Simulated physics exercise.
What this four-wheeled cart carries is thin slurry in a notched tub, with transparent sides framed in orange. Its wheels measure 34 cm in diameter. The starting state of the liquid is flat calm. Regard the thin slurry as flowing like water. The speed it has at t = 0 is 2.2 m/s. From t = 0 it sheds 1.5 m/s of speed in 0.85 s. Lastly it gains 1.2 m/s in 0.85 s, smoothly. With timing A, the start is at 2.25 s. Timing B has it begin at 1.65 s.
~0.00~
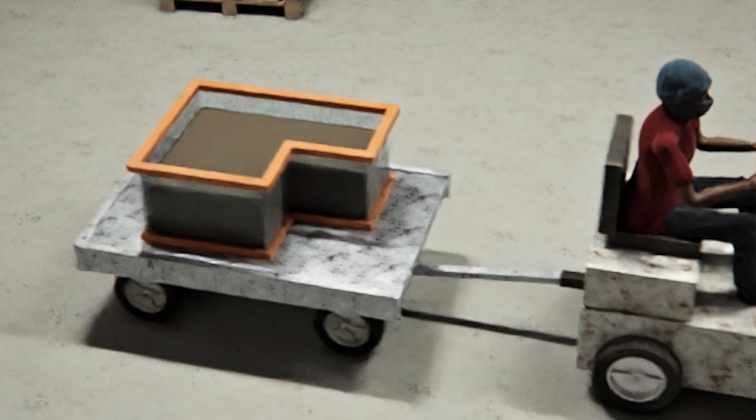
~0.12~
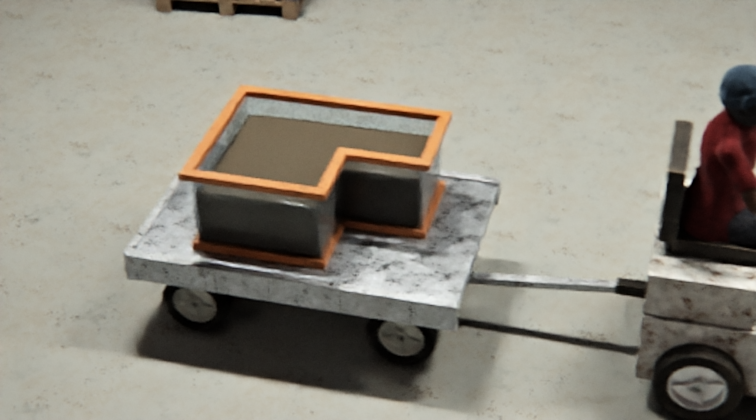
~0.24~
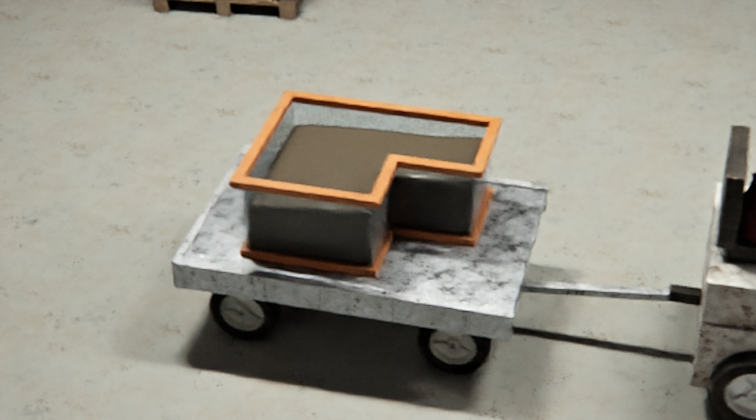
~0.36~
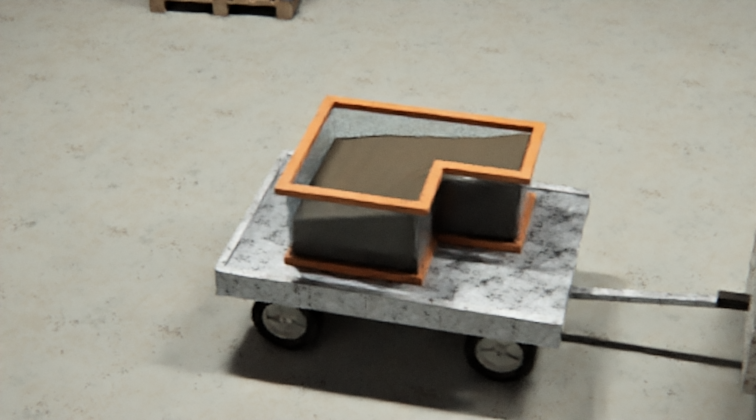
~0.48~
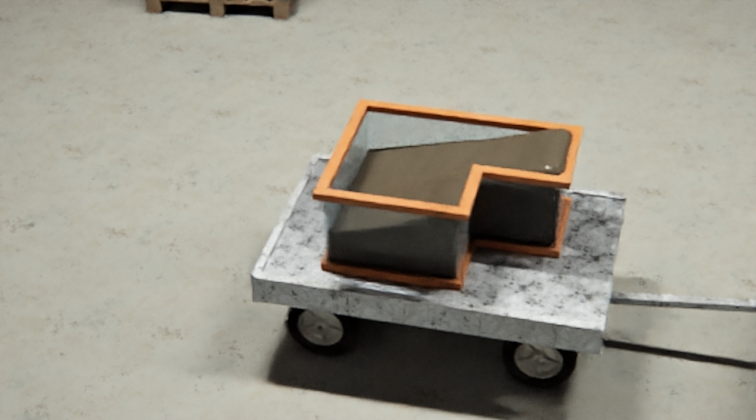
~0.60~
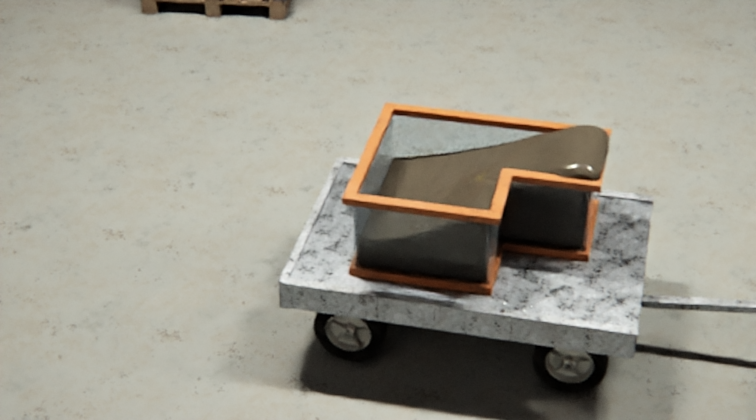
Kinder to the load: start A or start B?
Start B.
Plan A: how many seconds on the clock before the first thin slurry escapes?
Around 0.8 seconds.
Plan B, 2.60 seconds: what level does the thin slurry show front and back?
It sits near 14 cm in front and near 28 cm behind.
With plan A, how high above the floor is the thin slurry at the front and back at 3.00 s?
Approx. 12 cm front, approx. 46 cm back.
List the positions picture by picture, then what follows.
The thin slurry reaches (356, 162) at the front end; it reaches (164, 177) at the back end; no slope yet; the front is on the right, levels are read along the near wall; a wheel hub at (143, 298), in the first picture.
The thin slurry reaches (409, 169) at the front end; it reaches (216, 185) at the back end; no slope yet, in the second picture.
The thin slurry reaches (461, 169) at the front end; it reaches (266, 198) at the back end; it is heaped 5° towards the front, in the third picture.
The thin slurry reaches (507, 167) at the front end; it reaches (310, 209) at the back end; it is heaped 10° towards the front and 3° towards the near side, in the fourth picture.
The thin slurry reaches (547, 159) at the front end; it reaches (348, 222) at the back end; it is heaped 17° towards the front and 3° towards the near side, in the fifth picture.
The thin slurry reaches (578, 152) at the front end; it reaches (376, 230) at the back end; it is heaped 21° towards the front and 4° towards the near side; a wheel hub at (347, 337), in the sixth picture.
For plan A, By 3.00 s it stands 45 cm high behind and 11 cm in front; 4 per cent has gone over the front.
For plan A, By 6.09 s 9 per cent has gone over the front and the back, 16 of 171 litres.
For plan B, By 2.60 s it stands 28 cm high behind and 15 cm in front; 5 per cent has gone over the front.
For plan B, By 5.49 s 6 per cent has gone over the front, 10 of 171 litres.
